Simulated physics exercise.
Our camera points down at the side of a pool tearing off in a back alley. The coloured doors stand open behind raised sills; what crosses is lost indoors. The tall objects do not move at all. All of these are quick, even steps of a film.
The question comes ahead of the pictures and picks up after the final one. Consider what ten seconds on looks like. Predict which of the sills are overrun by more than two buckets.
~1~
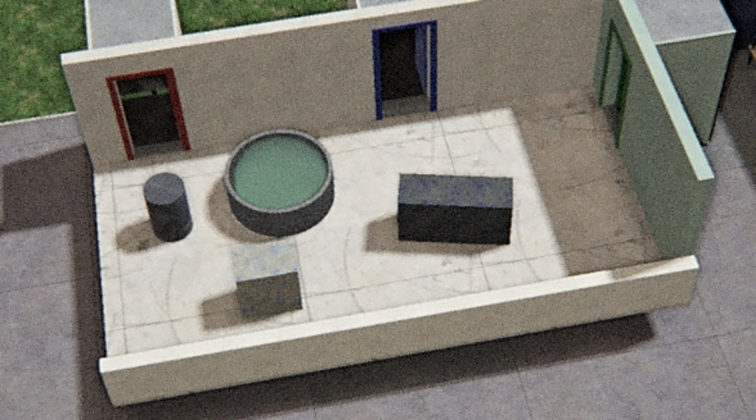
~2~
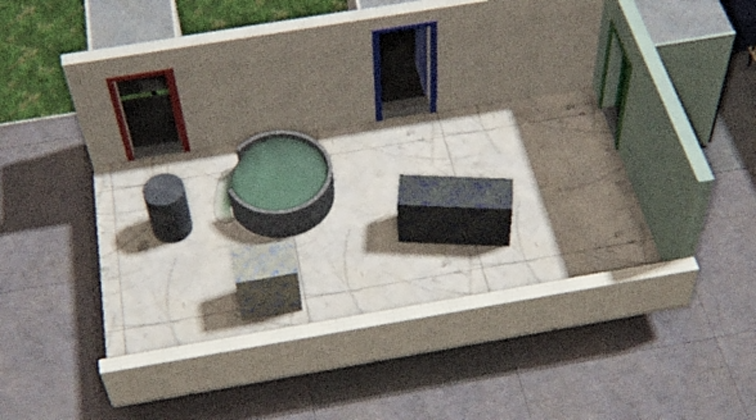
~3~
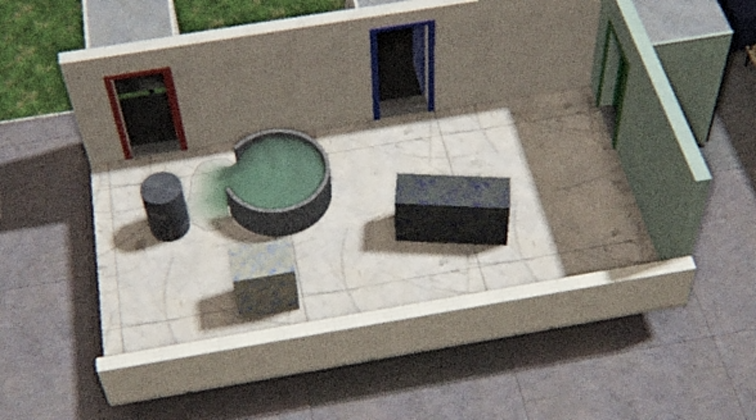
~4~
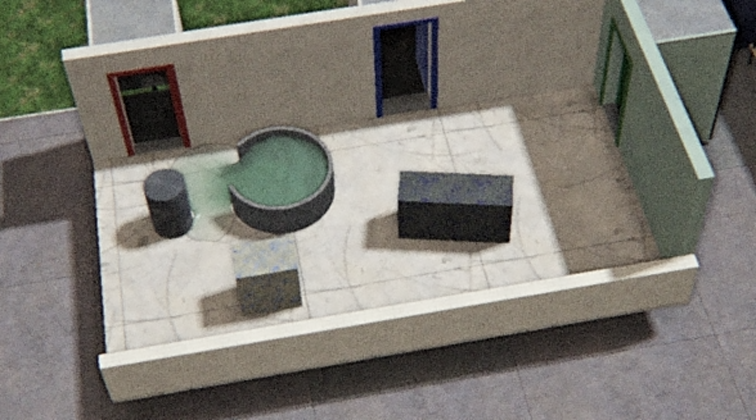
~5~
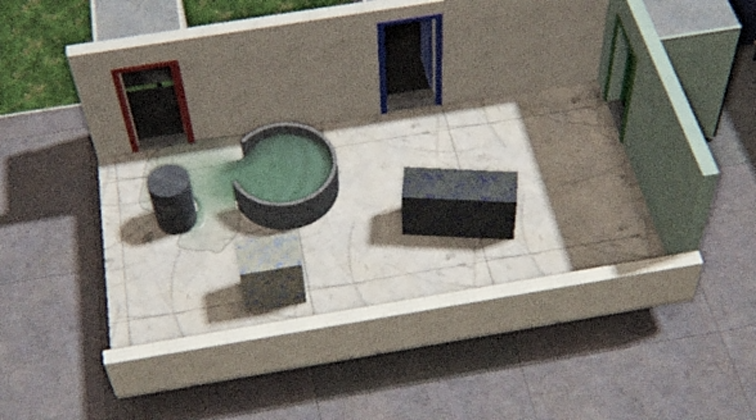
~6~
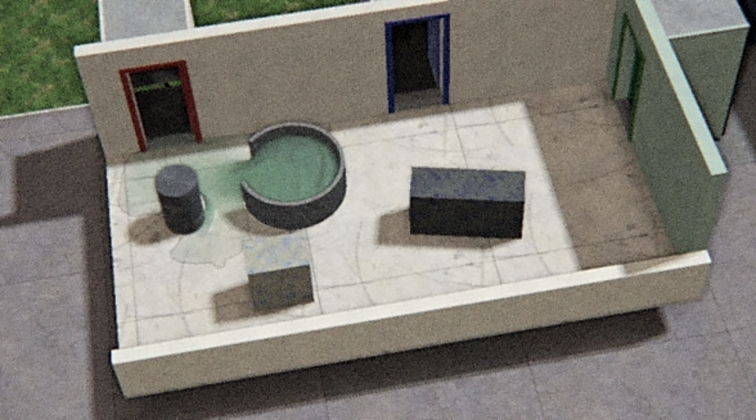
The blue door is not overrun, the green door is not overrun, the red door is overrun.
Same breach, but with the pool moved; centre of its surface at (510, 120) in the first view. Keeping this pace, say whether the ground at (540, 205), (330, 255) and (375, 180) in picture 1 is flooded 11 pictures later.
I'd say still dry for the first, swamped for the second and swamped for the third.
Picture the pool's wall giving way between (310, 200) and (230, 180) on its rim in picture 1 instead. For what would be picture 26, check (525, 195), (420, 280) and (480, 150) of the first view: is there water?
Respectively: Parched, drenched and parched.
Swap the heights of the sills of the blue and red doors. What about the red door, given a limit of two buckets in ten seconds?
The red door copes.
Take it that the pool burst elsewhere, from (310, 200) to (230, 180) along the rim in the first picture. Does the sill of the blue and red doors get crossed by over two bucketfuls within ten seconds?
Result - blue: Fails to reach it; red: Fails to reach it.
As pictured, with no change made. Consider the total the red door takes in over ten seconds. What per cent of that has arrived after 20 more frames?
Some 75 per cent.
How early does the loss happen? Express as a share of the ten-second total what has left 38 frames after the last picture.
That comes to 85 per cent, as I work it out.
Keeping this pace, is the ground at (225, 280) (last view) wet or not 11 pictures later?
By then I'd expect it to be inundated.
A moment on, water covers 15 % of the floor; the blue door not reached, the green door not reached, the red door over two buckets in.
Next, water covers 20 % of the floor; the blue door not reached, the green door not reached, the red door over two buckets in.
Then, water covers 20 % of the floor; the blue door not reached, the green door not reached, the red door far over two buckets in.
Later, water covers 20 % of the floor; the blue door not reached, the green door not reached, the red door far over two buckets in.
In the end, water covers 15 % of the floor; the blue door not reached, the green door not reached, the red door far over two buckets in.
